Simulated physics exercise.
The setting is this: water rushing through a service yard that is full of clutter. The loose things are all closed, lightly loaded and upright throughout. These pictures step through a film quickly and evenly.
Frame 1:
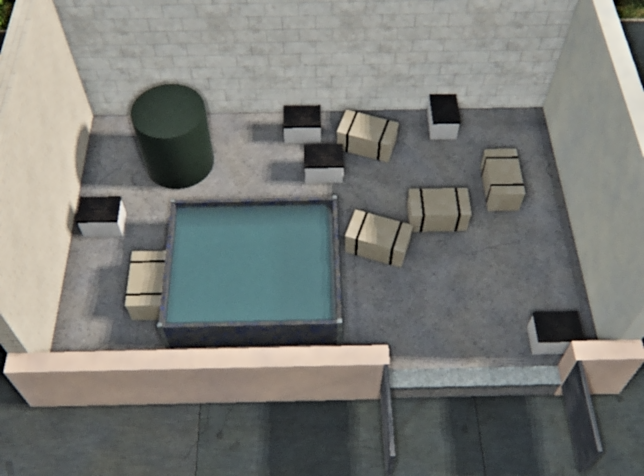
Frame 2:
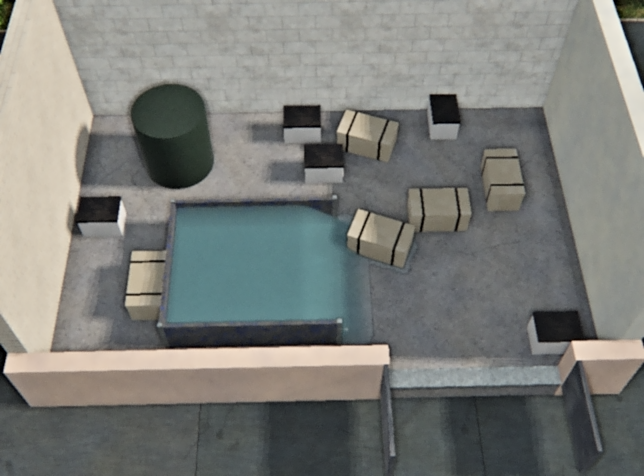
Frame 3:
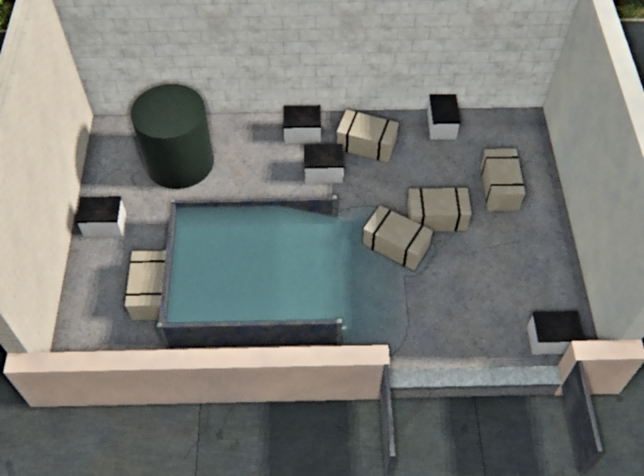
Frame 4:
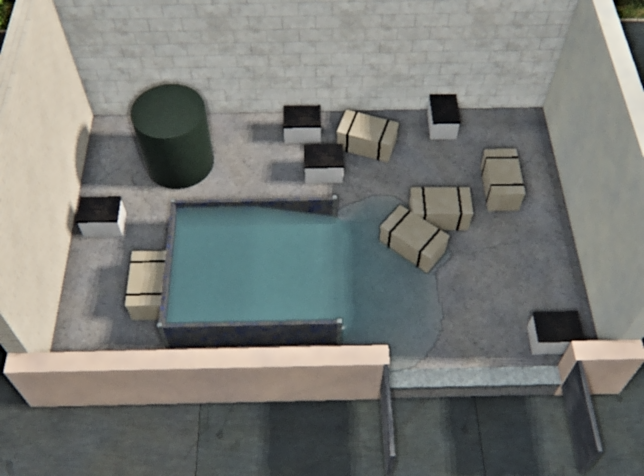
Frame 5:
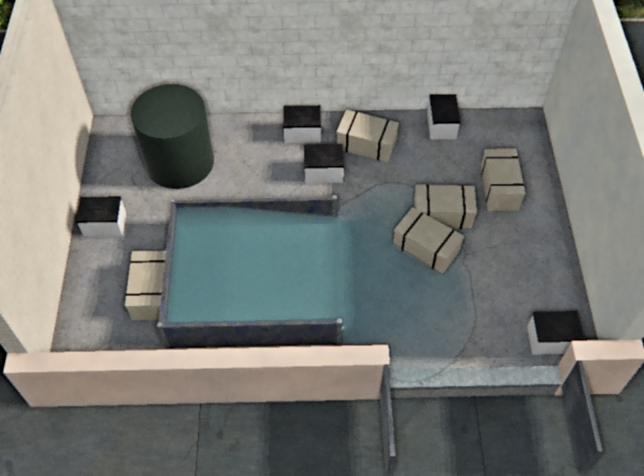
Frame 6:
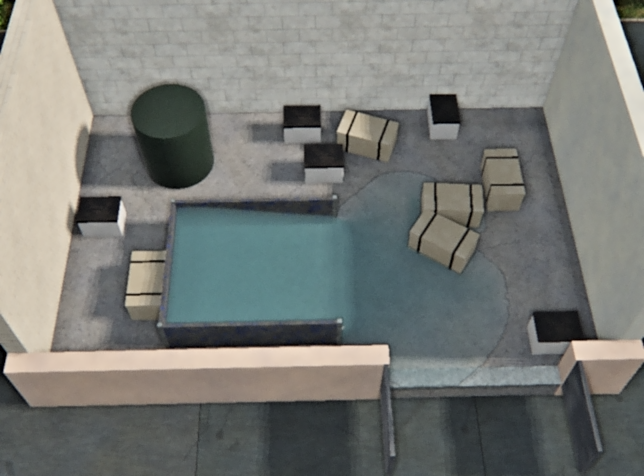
In a walled yard scattered with boxes, water spills from the right side of a rectangular tank and spreads across the floor, pushing one strapped box rightward until it nudges another, which shifts slightly as well.
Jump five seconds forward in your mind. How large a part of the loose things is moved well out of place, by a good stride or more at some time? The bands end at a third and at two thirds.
The part that gets shoved well aside lies in the middle band.
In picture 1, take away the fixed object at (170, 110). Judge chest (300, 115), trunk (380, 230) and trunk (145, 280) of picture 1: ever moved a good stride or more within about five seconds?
In sequence: Fell short, covered the distance, fell short.
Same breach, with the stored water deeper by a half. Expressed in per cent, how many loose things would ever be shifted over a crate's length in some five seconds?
80 per cent.
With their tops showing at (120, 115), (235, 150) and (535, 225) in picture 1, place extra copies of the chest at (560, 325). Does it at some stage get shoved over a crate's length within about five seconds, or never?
Copy by copy, in order: Largely stays, largely stays, relocated.
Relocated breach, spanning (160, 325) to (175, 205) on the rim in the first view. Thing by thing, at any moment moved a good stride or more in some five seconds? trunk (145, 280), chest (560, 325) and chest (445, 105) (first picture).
In the order asked: Goes the distance, then never gets that far, then never gets that far.
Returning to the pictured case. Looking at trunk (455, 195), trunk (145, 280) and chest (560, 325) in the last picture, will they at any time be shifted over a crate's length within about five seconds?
In the order given: Covered the distance, fell short, covered the distance.
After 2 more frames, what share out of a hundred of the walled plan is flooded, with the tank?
Near 40 %.
A moment on, 1 of 10 are well off their spots; 1 afloat.
Next, 3 of 10 are well off their spots; 3 afloat.
Later, 3 of 10 are well off their spots; 4 afloat.
In the end, 5 of 10 are well off their spots, and 5 have been at some point; 4 afloat.
